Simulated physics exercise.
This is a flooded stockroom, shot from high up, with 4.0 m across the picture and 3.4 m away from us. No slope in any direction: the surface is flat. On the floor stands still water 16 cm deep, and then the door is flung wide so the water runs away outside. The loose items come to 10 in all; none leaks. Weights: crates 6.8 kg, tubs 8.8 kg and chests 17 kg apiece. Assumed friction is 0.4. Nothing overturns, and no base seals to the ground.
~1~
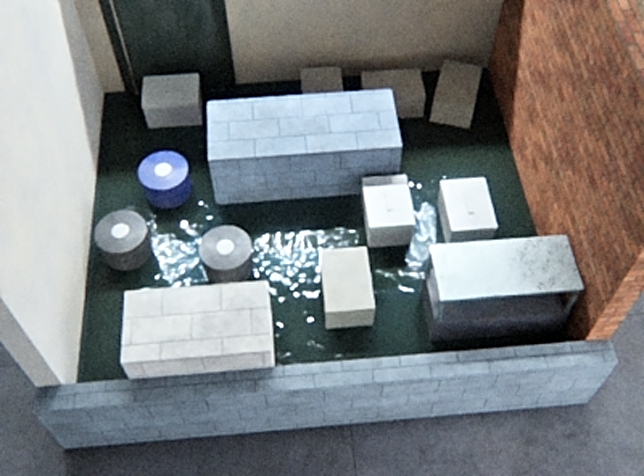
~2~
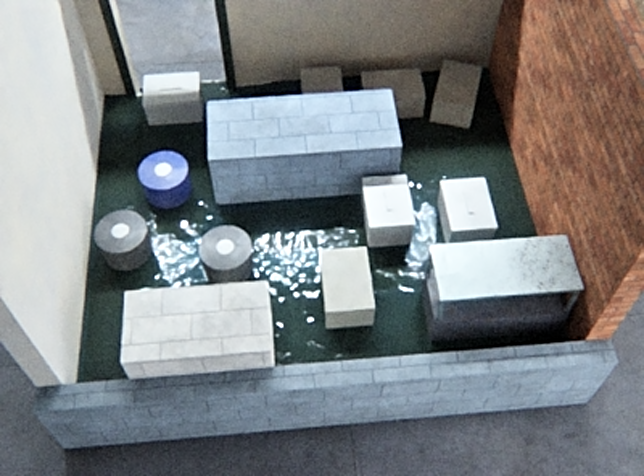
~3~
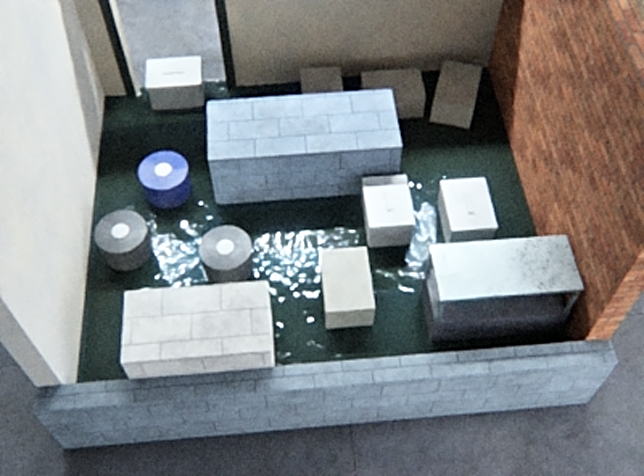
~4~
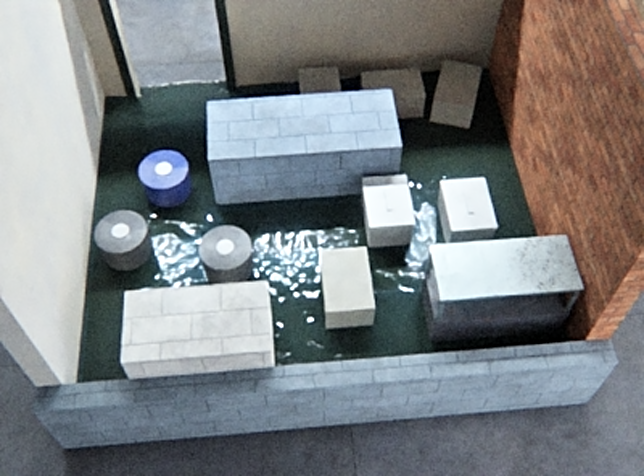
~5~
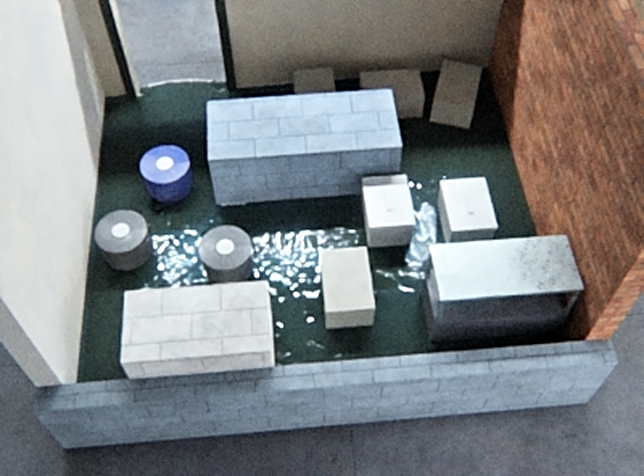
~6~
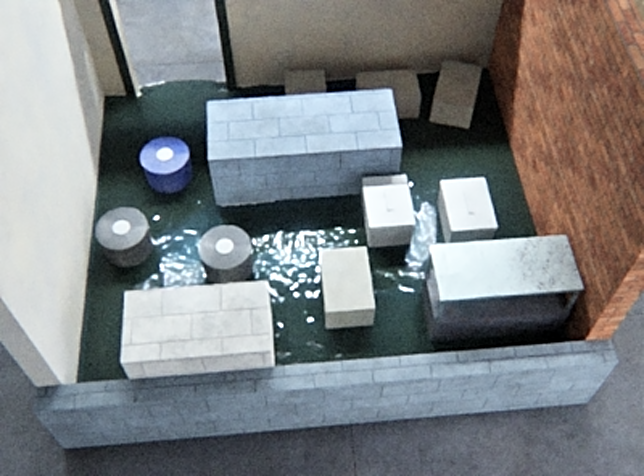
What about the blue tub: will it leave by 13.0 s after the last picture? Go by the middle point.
Prediction - blue tub ends up outside.
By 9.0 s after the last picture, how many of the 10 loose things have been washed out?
Total: 5.
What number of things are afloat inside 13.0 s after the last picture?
Answer: 4.
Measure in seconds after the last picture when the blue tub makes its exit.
Roughly 3.0 s, I'd say.
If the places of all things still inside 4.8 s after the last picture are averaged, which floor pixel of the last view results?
The centre is close to (291, 184).
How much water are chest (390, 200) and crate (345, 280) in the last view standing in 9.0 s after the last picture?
Around 11 cm and 10 cm.
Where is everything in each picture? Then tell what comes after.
In the first picture, the blue tub at (163, 170) floats; 16 cm deep round most things; 0 of 10 have shifted.
In the second picture, the blue tub at (163, 170), afloat; about 1730 L in view; 1 of 10 have shifted.
In the third picture, the blue tub at (163, 170) floats; about 1710 L in view; 1 of 10 have shifted.
In the fourth picture, the blue tub at (164, 169) floats; about 1700 L in view; 1 of 10 have shifted.
In the fifth picture, the blue tub at (165, 164) floats, 9 cm from its start; about 1670 L in view; 3 of 10 have shifted.
In the sixth picture, the blue tub at (165, 155) floats, 21 cm from its start; about 1650 L in view; 3 of 10 have shifted.
Then, 1.0 s after the last picture the blue tub is near (160, 129), 0.5 m from its start, afloat; 1 of 10 are out; 9 afloat.
Then, 4.8 s after the last picture the blue tub has gone out; 3 of 10 are out; 7 afloat.
Then, 9.0 s after the last picture the blue tub has gone out; 5 of 10 are out; 5 afloat.
Then, 13.0 s after the last picture the blue tub has gone out; 6 of 10 are out; 4 afloat.
